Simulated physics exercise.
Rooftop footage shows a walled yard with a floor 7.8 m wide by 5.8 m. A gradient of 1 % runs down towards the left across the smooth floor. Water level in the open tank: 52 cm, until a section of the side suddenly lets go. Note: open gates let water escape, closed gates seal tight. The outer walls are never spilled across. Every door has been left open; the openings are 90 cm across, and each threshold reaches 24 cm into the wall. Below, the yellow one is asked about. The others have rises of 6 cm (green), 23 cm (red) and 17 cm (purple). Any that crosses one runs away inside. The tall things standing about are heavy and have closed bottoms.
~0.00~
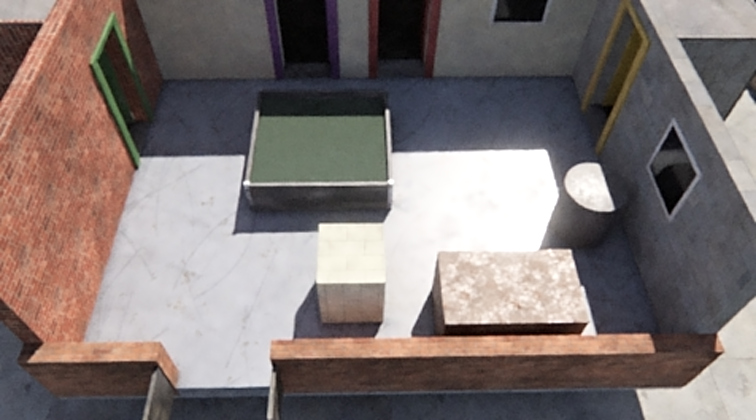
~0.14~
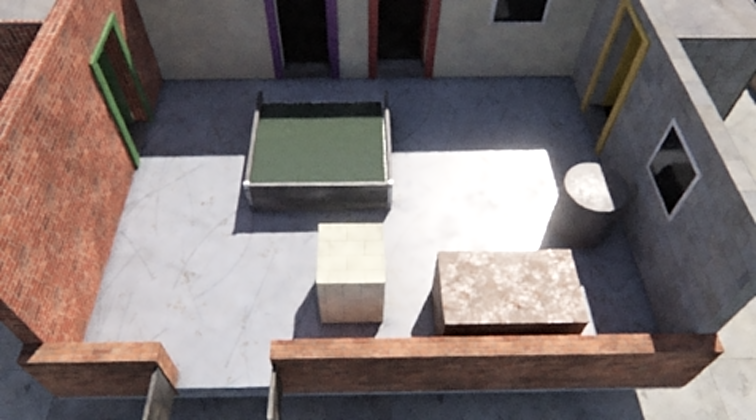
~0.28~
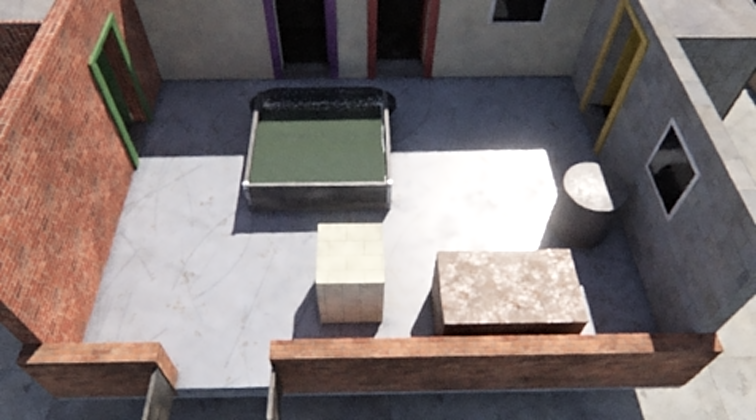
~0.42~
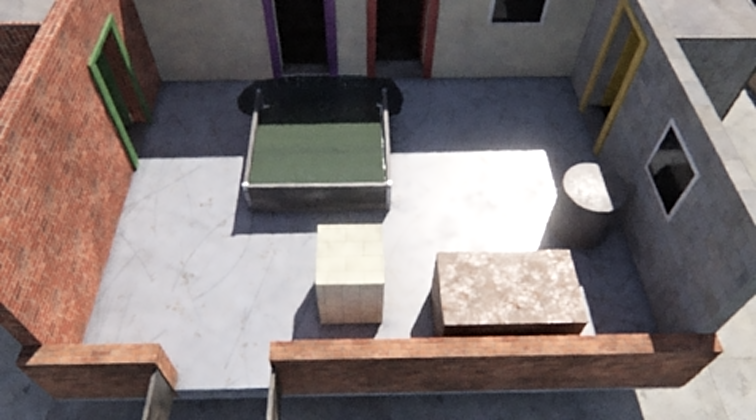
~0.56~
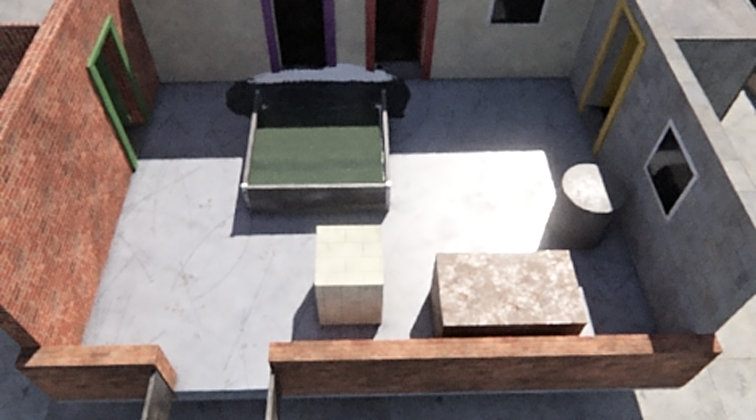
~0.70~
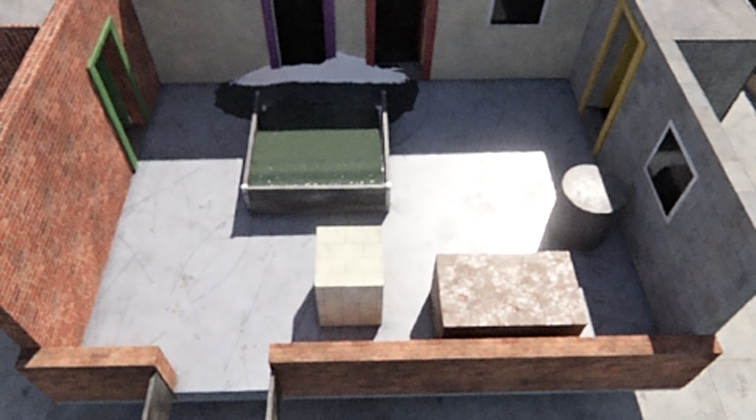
A walled yard with a smooth grey floor is seen from high above, a red brick wall on the left. An open tank of dark green water stands near purple, red, green and yellow doorways, with a pale block, a mottled brown block and a grey cylinder nearby. Water pours from the tank's far side and spreads darkly towards the back wall, while the camera stays almost still.
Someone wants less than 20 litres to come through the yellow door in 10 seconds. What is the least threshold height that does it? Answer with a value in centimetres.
It needs to be around 8.5 cm high.
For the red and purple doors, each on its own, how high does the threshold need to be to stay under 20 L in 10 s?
About 18 cm at red and about 34 cm at purple.
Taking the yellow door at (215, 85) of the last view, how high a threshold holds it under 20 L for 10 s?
Around 9.5 cm would do it.
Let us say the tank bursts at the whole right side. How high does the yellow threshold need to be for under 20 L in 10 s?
Then something near 19 cm.
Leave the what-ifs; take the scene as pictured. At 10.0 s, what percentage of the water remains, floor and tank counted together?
Roughly 82 %.
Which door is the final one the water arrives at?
It's the yellow door.
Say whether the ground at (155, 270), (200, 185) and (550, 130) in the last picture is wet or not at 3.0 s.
Status: Clear / clear / submerged.
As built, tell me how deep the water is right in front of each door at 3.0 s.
Yellow door 14 cm, green door 13 cm, red door 15 cm, purple door 22 cm.
After 1.4 s water covers 15 % of the floor, deepest (40 cm) near (314, 82); it has not reached the yellow door.
After 3.0 s water covers 40 % of the floor, deepest (30 cm) near (161, 84); 14 cm at the yellow door, 0 litres in over its 22 cm threshold.
After 10.0 s water covers 95 % of the floor, deepest (10 cm) near (155, 103); 3 cm at the yellow door, 0 litres in over its 22 cm threshold.
At the yellow door as built, the water arrived by 2.6 s and peaked near 14 cm at 3.0 s.
Run again over the same 10 s with other heights there, 34 litres in over 7 cm, 15 litres over 9.5 cm. The limit of 20 litres is kept from about 8.5 cm up.
